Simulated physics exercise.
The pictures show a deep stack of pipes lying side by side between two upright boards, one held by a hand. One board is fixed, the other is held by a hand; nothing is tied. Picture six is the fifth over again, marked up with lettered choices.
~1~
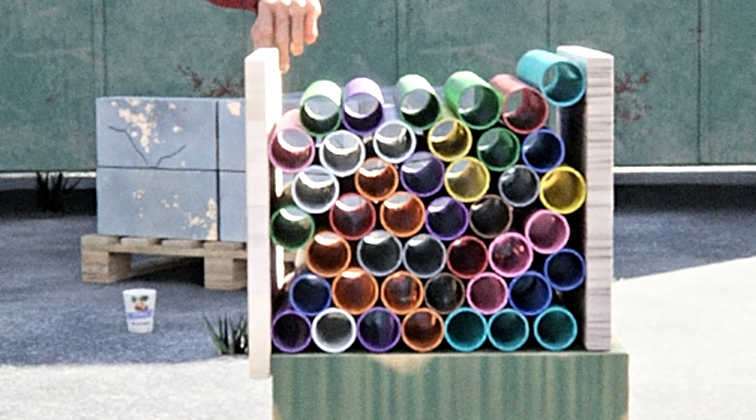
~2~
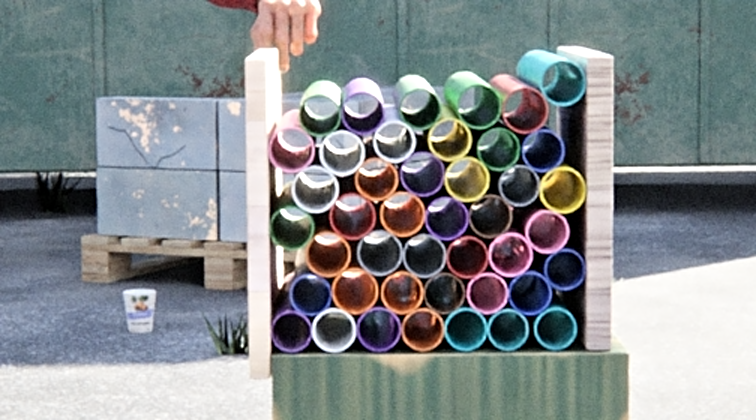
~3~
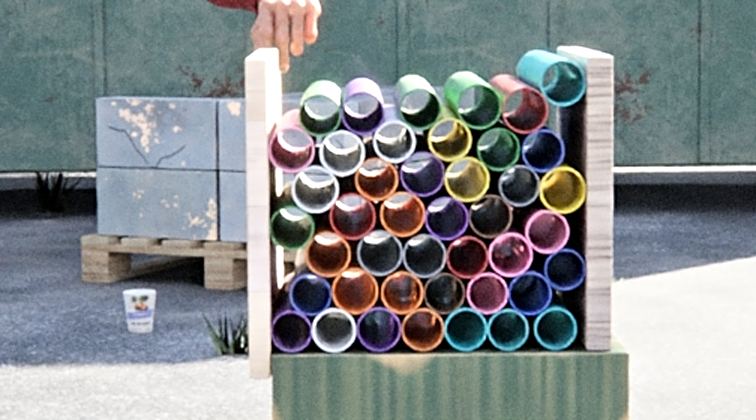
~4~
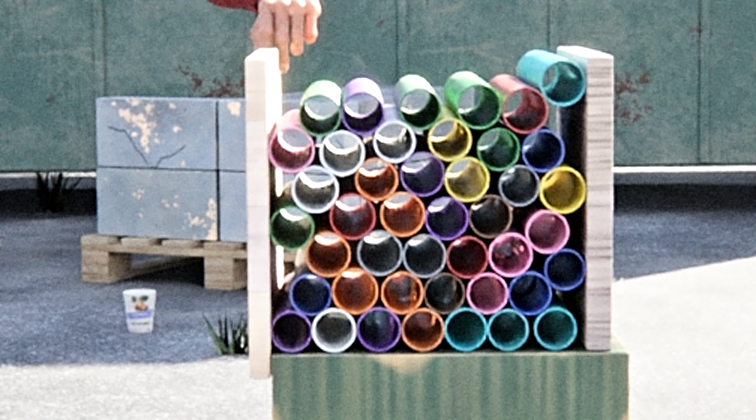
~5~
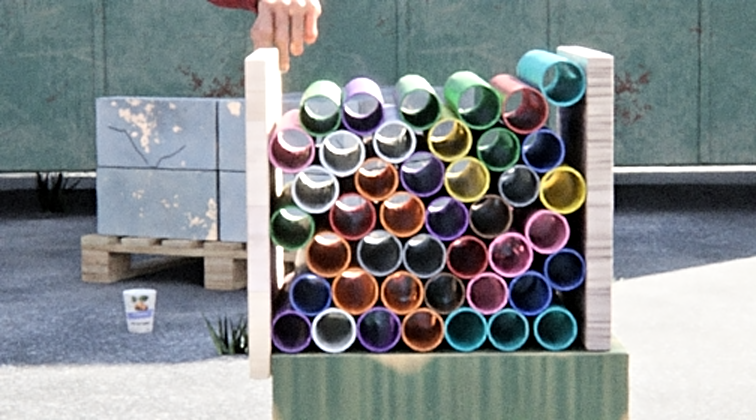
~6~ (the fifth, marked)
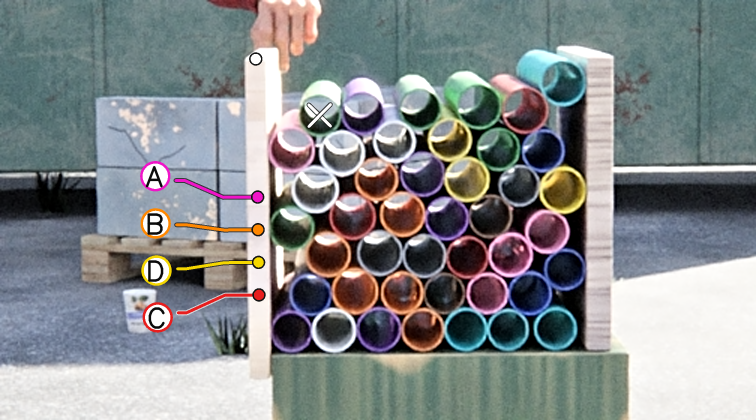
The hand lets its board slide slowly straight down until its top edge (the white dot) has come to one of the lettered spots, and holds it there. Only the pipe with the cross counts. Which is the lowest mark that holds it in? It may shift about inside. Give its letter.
No lower than A.
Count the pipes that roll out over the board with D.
The count is two.
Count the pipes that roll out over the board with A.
With A, none.
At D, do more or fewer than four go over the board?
At D, fewer than four.
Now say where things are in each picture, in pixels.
In the first frame, a yellow pipe (563, 191); a purple pipe (422, 174); a green pipe (499, 150).
In the second frame, a green pipe (499, 150); a purple pipe (363, 113).
In the third frame, side board (266, 200); a purple pipe (291, 331).
In the fourth frame, a turquoise pipe (508, 330); an orange pipe (403, 292).
In the fifth frame, a red pipe (468, 257); a red pipe (353, 216); a yellow pipe (563, 191).
On the marked copy, A at (257, 197); B at (258, 229); C at (259, 295); D at (258, 262); the cross at (319, 116); the white dot at (256, 59).
Taking A. A third of the way, top of the board (268, 125).
Two thirds of the way, top of the board (269, 196).
When it is over, top of the board (269, 196), none out over the board, the crossed one still inside.
As for the rest, B lets the crossed one out; C lets the crossed one out; D lets the crossed one out.
